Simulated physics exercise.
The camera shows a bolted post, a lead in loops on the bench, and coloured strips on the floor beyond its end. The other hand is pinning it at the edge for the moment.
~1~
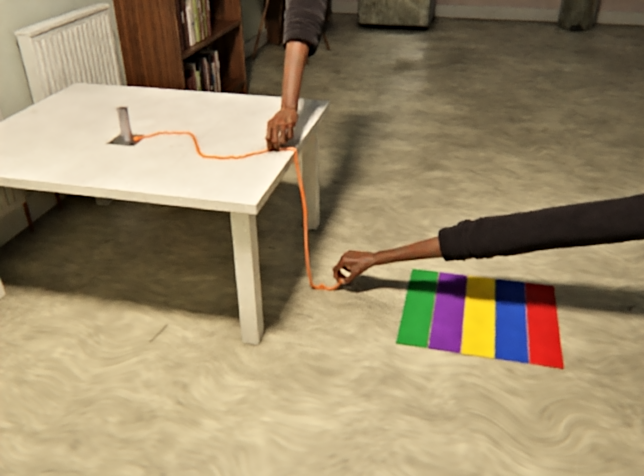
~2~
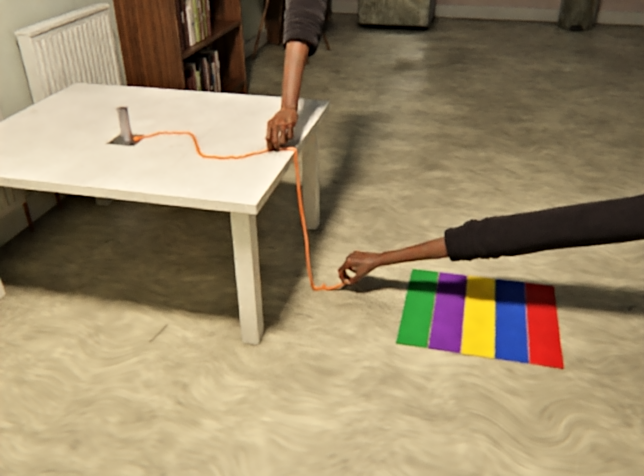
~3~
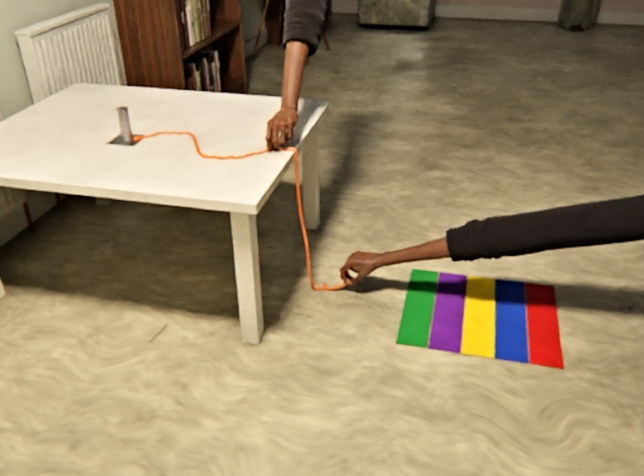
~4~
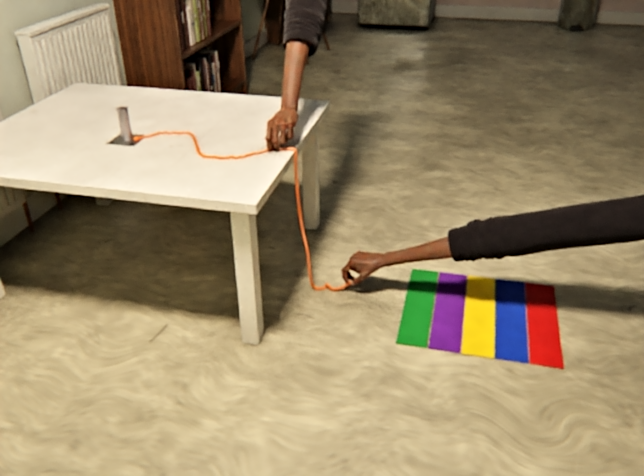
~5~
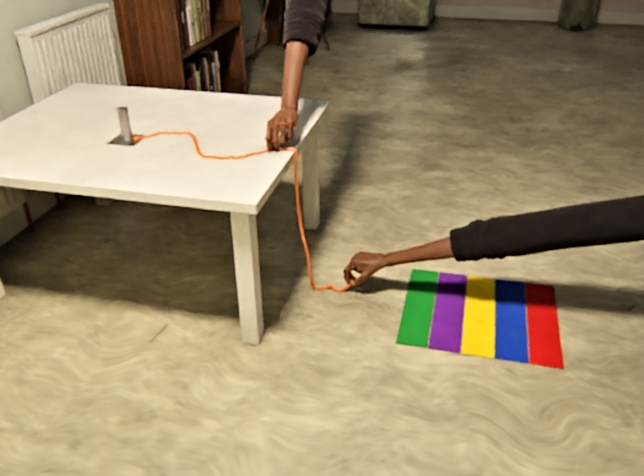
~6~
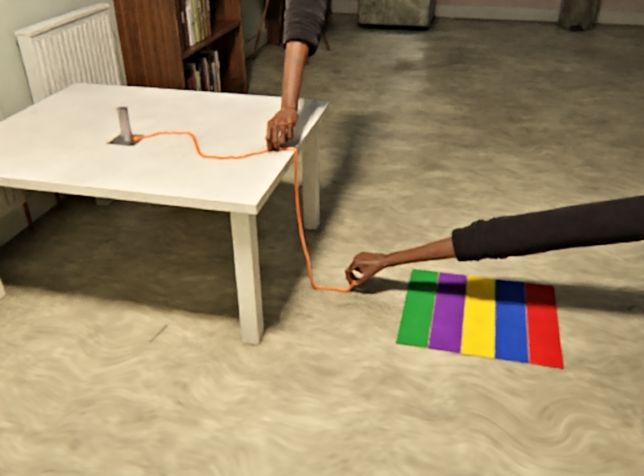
A hand near the floor drawing an orange cord slightly right toward coloured strips while another hand pins it at the table edge.
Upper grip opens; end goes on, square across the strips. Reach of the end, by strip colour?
Blue.
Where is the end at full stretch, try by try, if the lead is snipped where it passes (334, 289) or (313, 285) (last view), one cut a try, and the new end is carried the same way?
Around (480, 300) for the first cut and around (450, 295) for the second.
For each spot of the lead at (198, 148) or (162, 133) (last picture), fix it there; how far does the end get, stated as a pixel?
First try close to (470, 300), second close to (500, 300).
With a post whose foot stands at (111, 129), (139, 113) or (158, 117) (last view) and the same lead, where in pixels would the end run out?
Approximate pixels in order: (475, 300), (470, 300), (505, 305).
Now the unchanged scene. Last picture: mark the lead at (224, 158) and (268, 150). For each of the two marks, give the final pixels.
First point (278, 152), second point (323, 176).
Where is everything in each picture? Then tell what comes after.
End (341, 281); green (414, 330); purple (446, 335); yellow (479, 340); blue (511, 344); red (545, 349), in the first picture.
End (347, 282); lead through (162, 133) (197, 146) (240, 157) (296, 159) (304, 223) (311, 278), in the second picture.
End (348, 282), in the third picture.
End (350, 282); lead through (162, 133) (197, 146) (240, 157) (296, 159) (301, 223) (311, 278), in the fourth picture.
End (352, 282), in the fifth picture.
End (354, 282); lead through (162, 133) (197, 146) (240, 157) (296, 159) (300, 223) (311, 278), in the sixth picture.
A little later, end near (462, 297); over purple.
Next, end near (496, 301); over yellow.
When it is tight, end near (515, 304); over blue. It gets as far as the blue strip.
